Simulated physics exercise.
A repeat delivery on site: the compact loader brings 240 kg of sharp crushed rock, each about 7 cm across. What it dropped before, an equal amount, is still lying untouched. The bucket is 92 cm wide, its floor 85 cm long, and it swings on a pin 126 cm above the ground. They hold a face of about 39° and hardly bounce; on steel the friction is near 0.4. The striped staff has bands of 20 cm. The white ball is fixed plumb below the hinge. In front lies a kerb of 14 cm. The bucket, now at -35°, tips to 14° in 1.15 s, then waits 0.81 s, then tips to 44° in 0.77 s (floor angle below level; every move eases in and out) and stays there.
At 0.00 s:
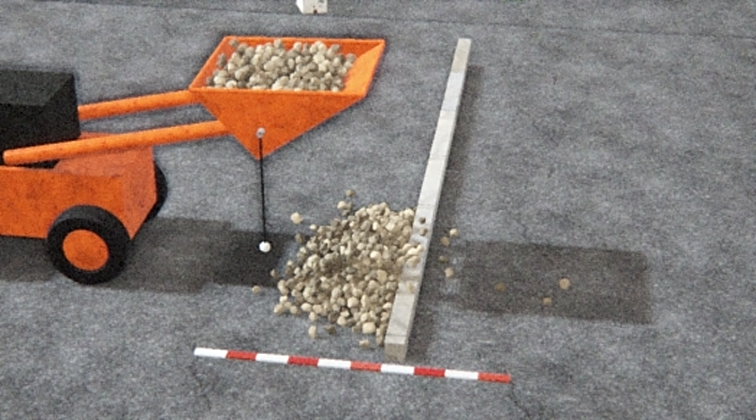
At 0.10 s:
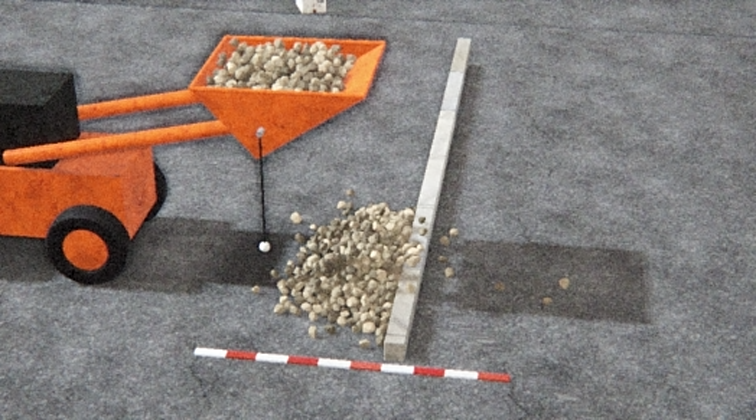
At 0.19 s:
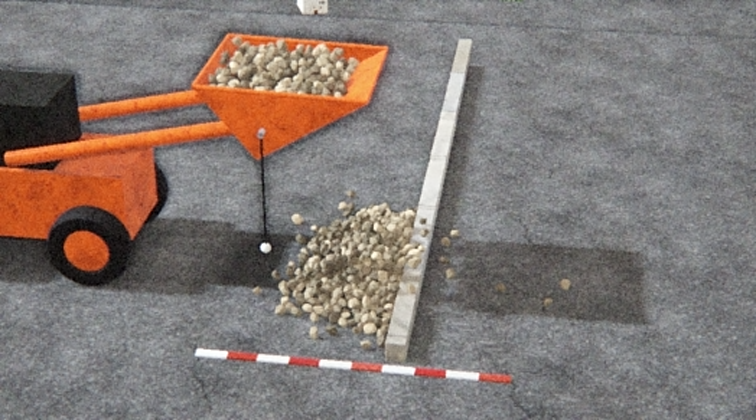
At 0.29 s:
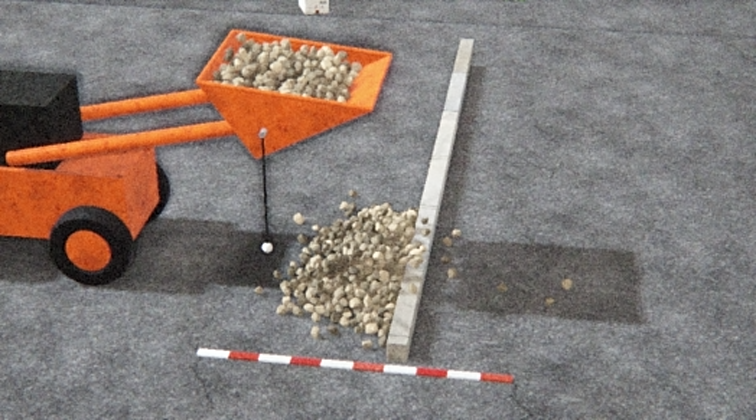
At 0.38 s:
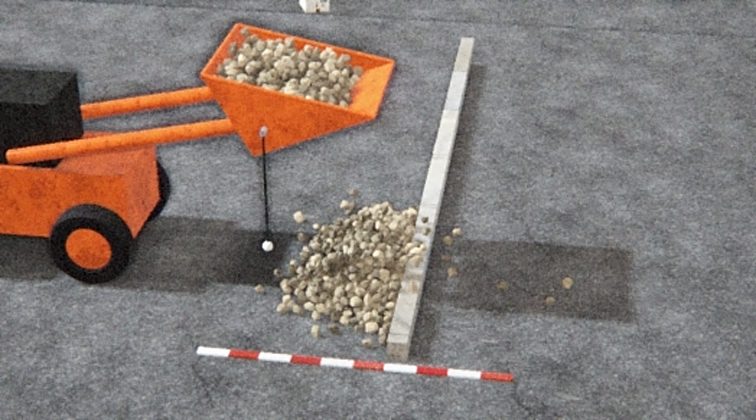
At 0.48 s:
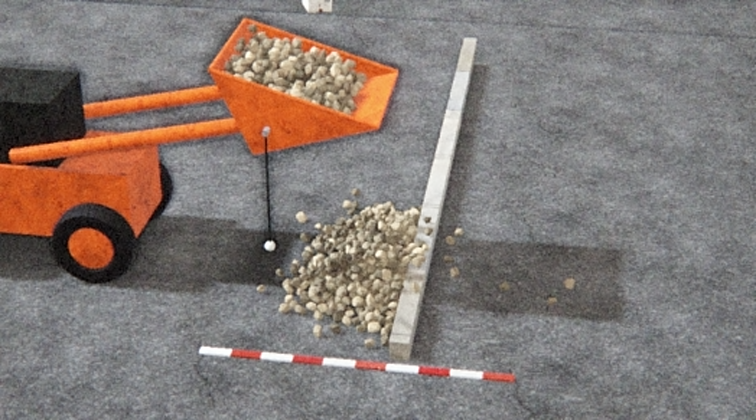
The orange bucket of a compact loader, heaped with pale stones, slowly tilts its right-hand lip downward while the stones stay inside, shifting only slightly; below, an earlier pile of stones lies unmoving against the pale kerb.
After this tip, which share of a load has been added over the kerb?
Some 29 per cent is added.
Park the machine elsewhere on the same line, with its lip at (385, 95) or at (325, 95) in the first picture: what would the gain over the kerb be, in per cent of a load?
Near 55 per cent from the first place, 0 from the second.
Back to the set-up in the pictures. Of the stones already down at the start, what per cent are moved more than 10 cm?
Roughly 0 per cent of them.
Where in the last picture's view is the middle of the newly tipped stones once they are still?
Their middle is at about (399, 249).
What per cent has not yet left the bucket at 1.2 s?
About 100 per cent.
After 0.9 s the floor is at 6°; in per cent of one load, 100 in the bucket, 99 on this side of the kerb, 1 over the kerb; the foremost stones are at (482, 265).
After 1.2 s the floor is at 14°; in per cent of one load, 100 in the bucket, 99 on this side of the kerb, 1 over the kerb; the foremost stones are at (482, 265).
After 3.2 s the floor is at 44°; in per cent of one load, 1 in the bucket, 184 on this side of the kerb, 16 over the kerb; the foremost stones are at (514, 269).
After 5.6 s the floor is at 44°; in per cent of one load, 0 in the bucket, 170 on this side of the kerb, 30 over the kerb; the foremost stones are at (551, 270). Net gain over the kerb, 29.
